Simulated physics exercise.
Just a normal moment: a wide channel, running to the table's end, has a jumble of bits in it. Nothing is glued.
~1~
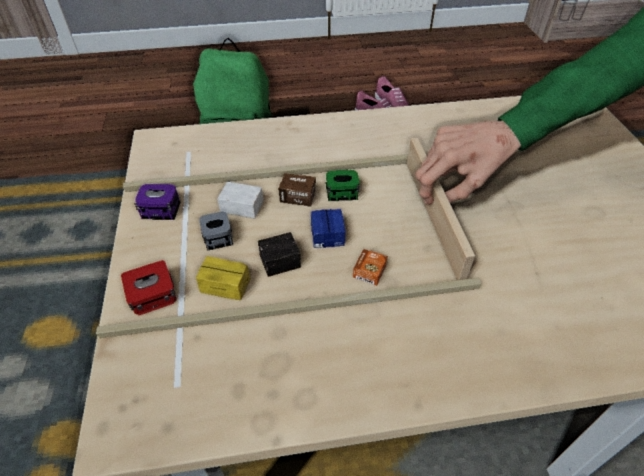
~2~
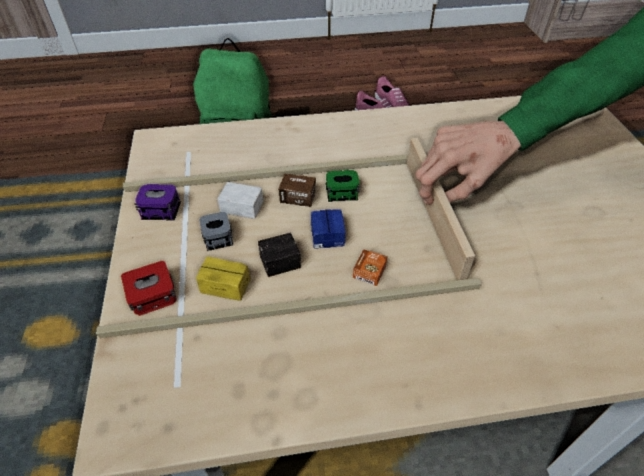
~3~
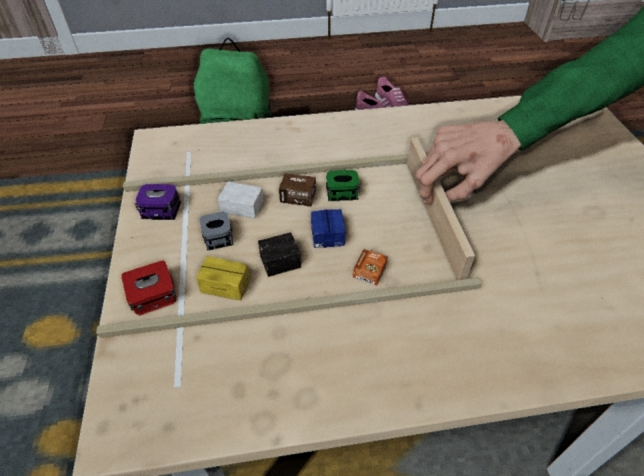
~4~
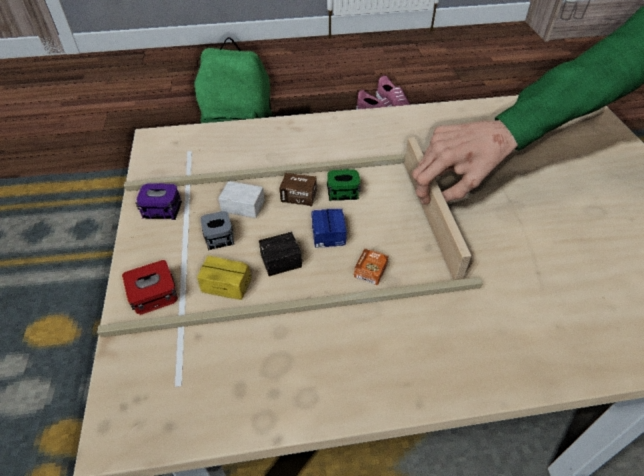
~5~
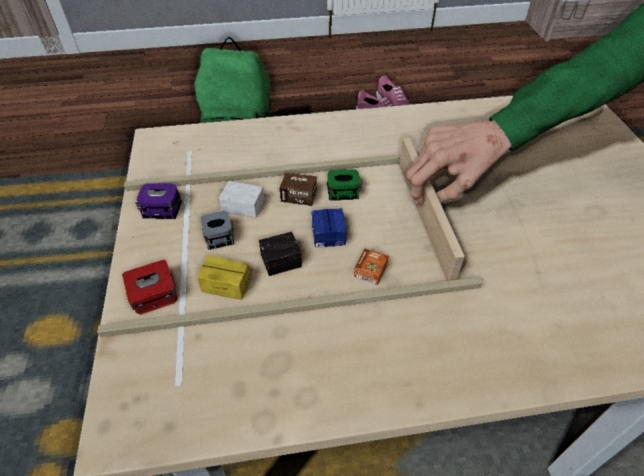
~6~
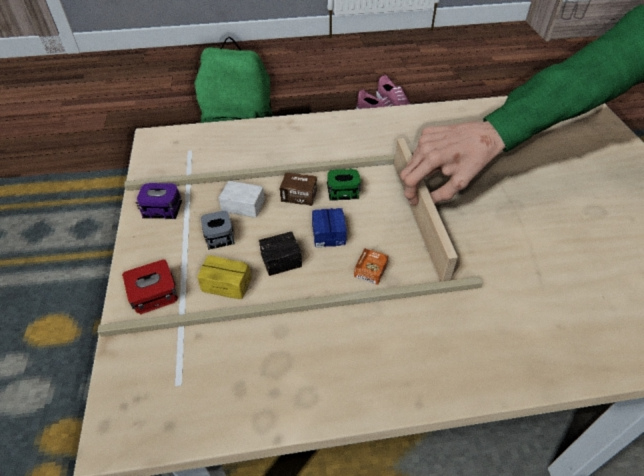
On a wooden table, small colourful boxes and cases sat scattered between two thin strips while a green-sleeved hand held a board upright at the right, then slid it slightly left; the pieces stayed still.
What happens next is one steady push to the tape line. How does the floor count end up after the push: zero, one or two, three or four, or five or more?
From what happens, the ones that come off the end make three or four in total.
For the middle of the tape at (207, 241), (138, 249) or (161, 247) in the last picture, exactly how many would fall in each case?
It would be 1, 6 and 4.
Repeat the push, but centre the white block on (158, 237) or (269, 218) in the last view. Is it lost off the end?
In turn it goes down, then holds its place.
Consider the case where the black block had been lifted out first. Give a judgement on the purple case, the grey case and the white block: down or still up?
Purple case down; grey case still up; white block down.
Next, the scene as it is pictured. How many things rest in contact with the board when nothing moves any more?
Contact count: 4.
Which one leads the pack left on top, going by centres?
Foremost: The brown box.
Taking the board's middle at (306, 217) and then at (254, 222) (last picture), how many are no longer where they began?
6 at one spot and 9 at the other.
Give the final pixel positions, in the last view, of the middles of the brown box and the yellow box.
Final centres, first then second: (135, 209), (130, 286).
A little later, none off yet; purple case at rest near (160, 201); red case at rest near (151, 287); grey case at rest near (218, 230).
Next, none off yet; purple case shifted about its own width near (134, 202); red case at rest near (151, 287); grey case moving near (214, 230).
When it is over, the number that fall off is three or four; down, white block, red case and purple case.
